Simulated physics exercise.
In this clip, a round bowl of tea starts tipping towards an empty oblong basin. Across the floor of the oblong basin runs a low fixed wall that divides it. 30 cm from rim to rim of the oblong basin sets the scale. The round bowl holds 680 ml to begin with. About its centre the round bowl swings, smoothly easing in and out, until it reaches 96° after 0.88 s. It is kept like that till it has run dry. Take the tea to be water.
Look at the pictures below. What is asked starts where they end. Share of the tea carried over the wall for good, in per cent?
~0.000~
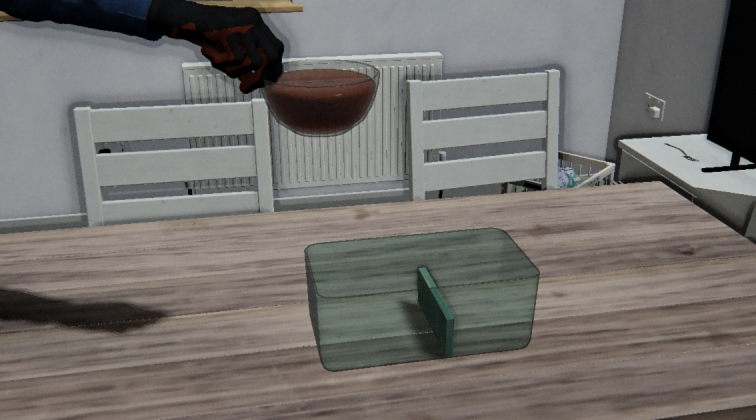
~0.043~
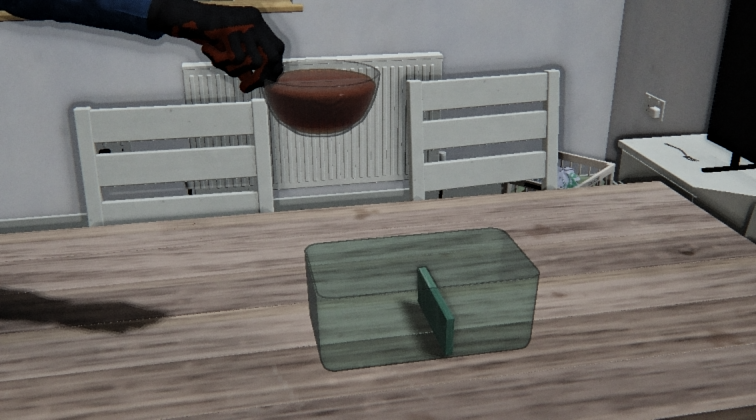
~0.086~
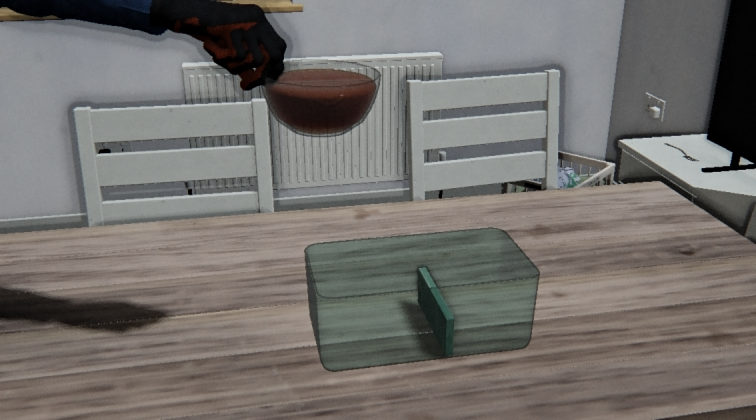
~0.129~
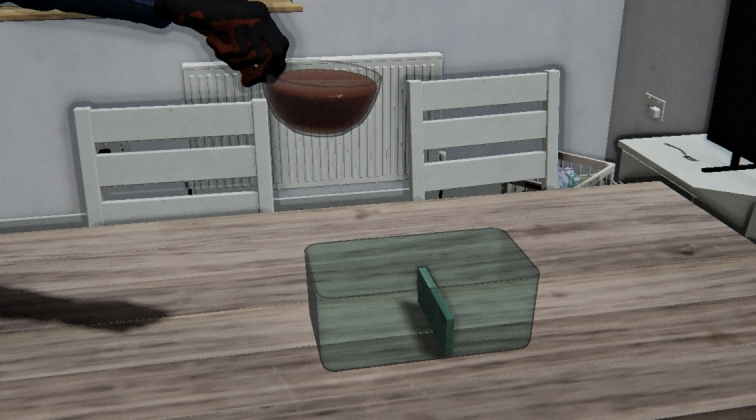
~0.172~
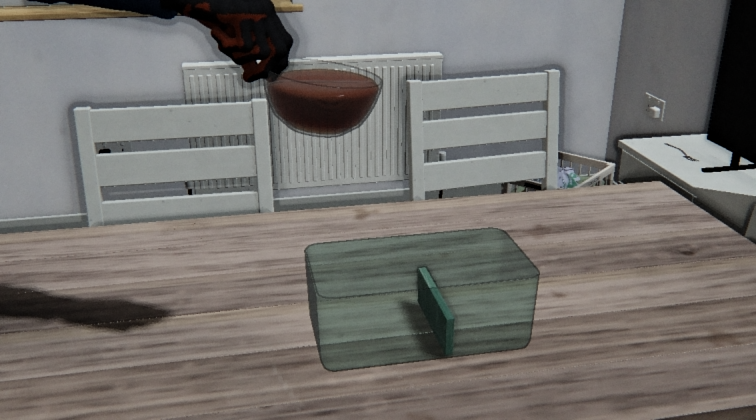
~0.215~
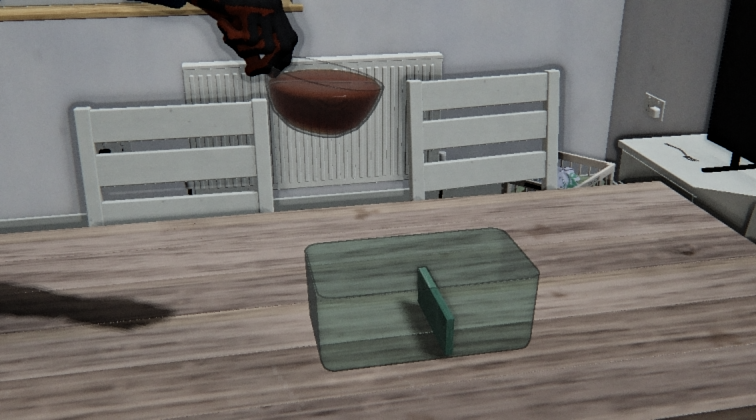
Near 53 per cent.
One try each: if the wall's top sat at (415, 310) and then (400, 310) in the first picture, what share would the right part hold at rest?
First try about 75 %, second try about 85 %.
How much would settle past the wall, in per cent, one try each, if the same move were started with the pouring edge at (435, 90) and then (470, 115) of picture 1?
About 90 %, then about 80 %.
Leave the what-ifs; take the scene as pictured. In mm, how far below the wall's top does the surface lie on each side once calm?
Left roughly 48 mm; right roughly 38 mm.
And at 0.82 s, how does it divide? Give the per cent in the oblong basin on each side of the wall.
Near 24 on the left, 52 on the right.
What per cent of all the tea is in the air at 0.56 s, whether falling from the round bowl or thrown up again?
I'd say close to 50 per cent.
Then, 0.56 s in, the tilt is 69° and 43 per cent is still to pour, 4 is left of the wall and 3 right of it.
Then, 0.82 s in, the tilt is 95° and 4 per cent is still to pour, 24 is left of the wall and 53 right of it.
Then, 1.09 s in, the tilt is 96° and 0 per cent is still to pour, 44 is left of the wall and 53 right of it.
Then, 1.38 s in, the tilt is 96° and 0 per cent is still to pour, 45 is left of the wall and 53 right of it.
Finally, 45 per cent lies left of the wall, 53 right of it and 2 outside.
